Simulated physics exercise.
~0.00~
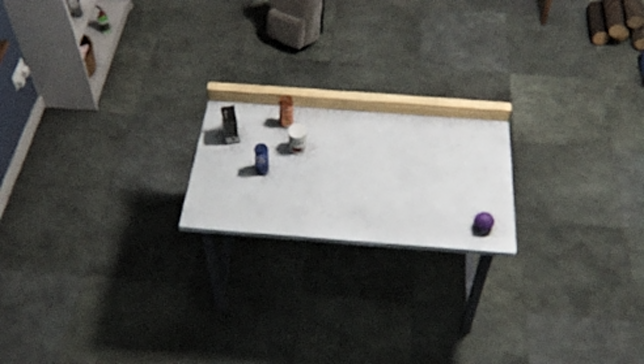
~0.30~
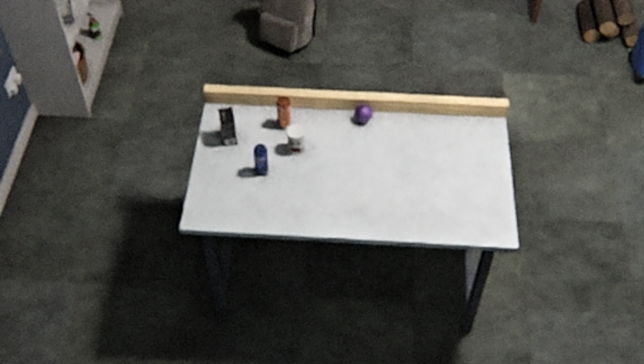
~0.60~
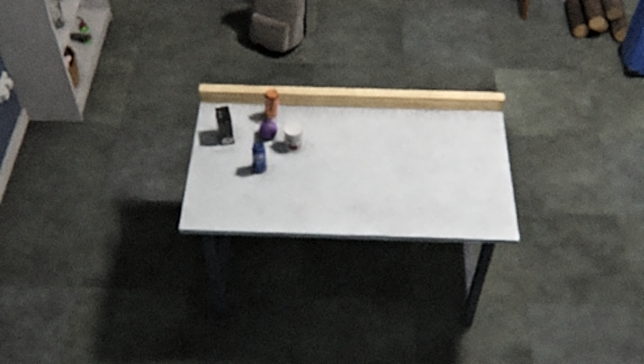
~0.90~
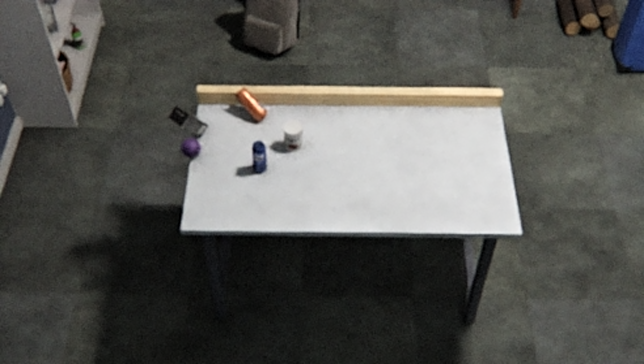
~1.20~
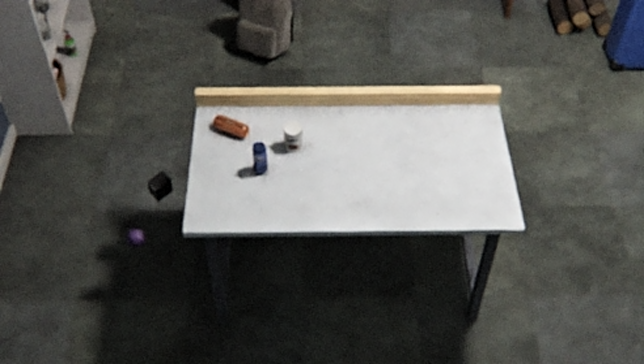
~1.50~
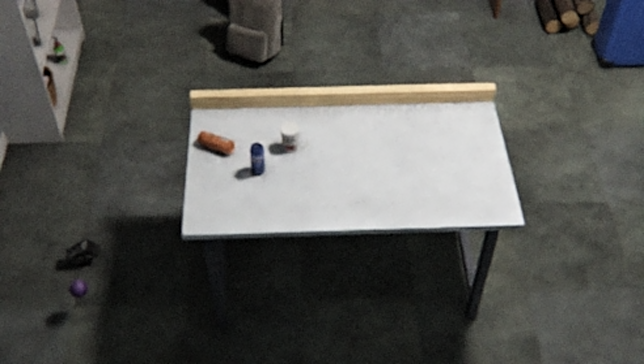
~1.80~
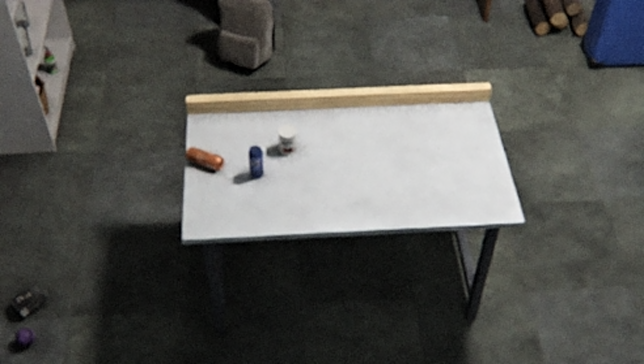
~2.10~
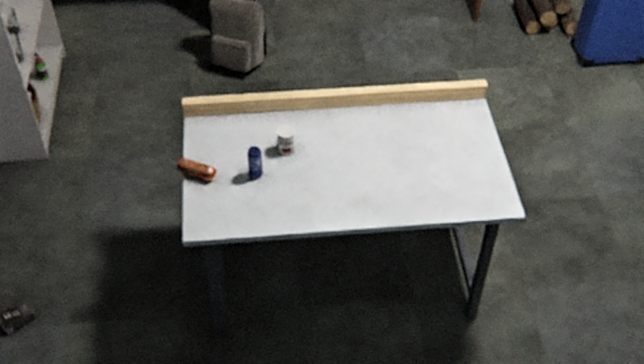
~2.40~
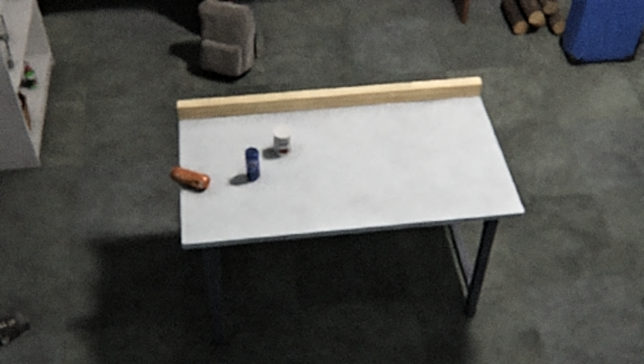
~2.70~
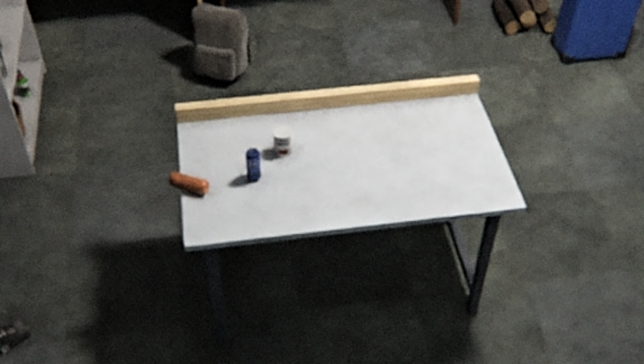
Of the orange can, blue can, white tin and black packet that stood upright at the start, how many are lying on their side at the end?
Two of them are lying on their side, the orange can at the left edge of the table and the black packet on the floor.
